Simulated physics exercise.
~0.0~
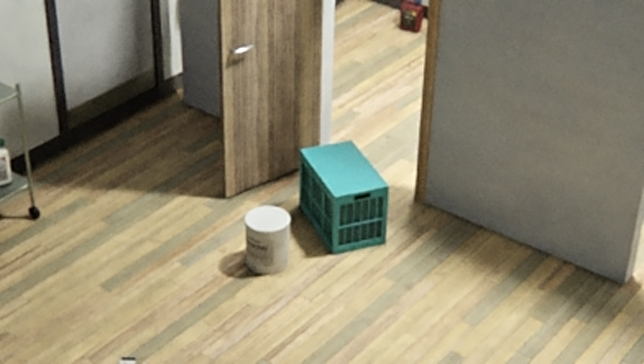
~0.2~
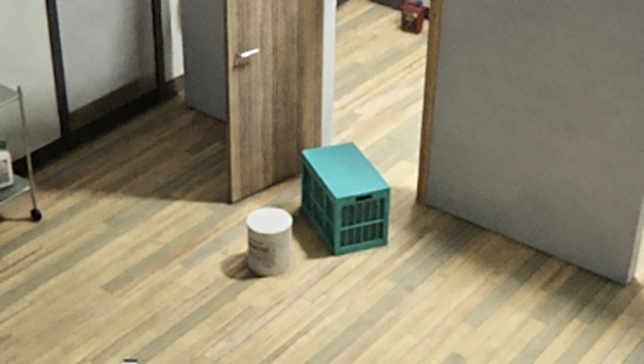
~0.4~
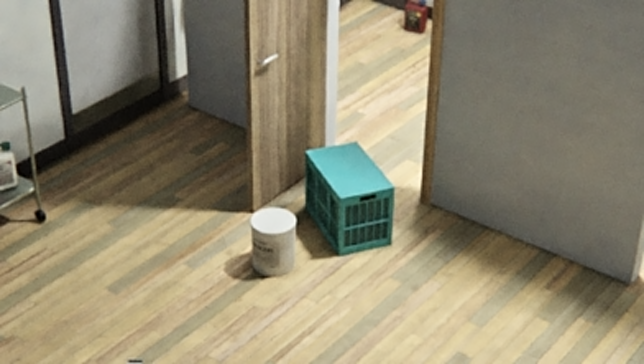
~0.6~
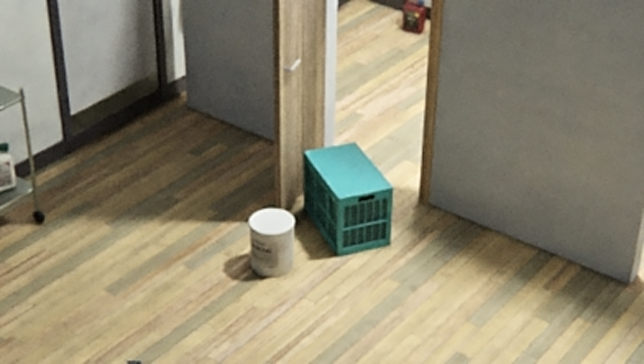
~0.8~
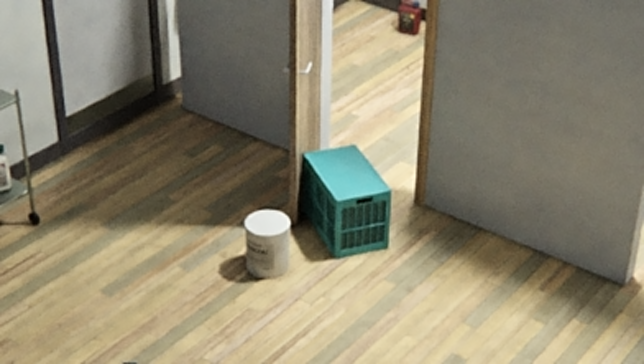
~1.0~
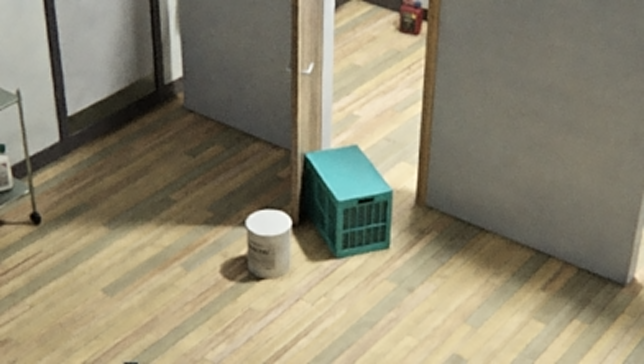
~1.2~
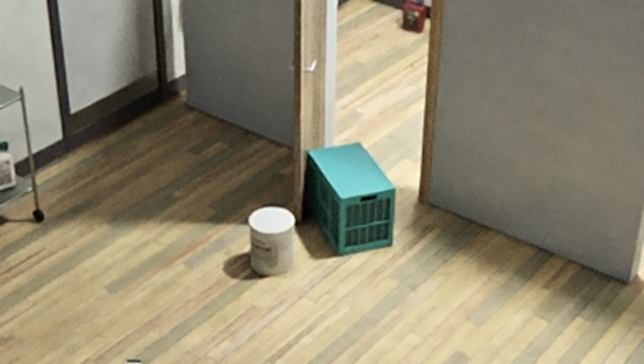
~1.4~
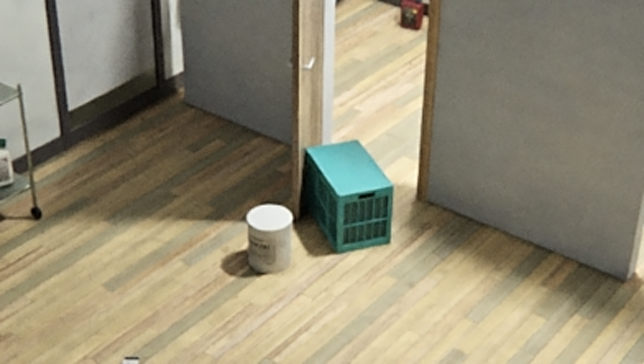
Wooden door slowly swinging toward its frame, then stopping against a turquoise crate beside a white pail and remaining partly open.
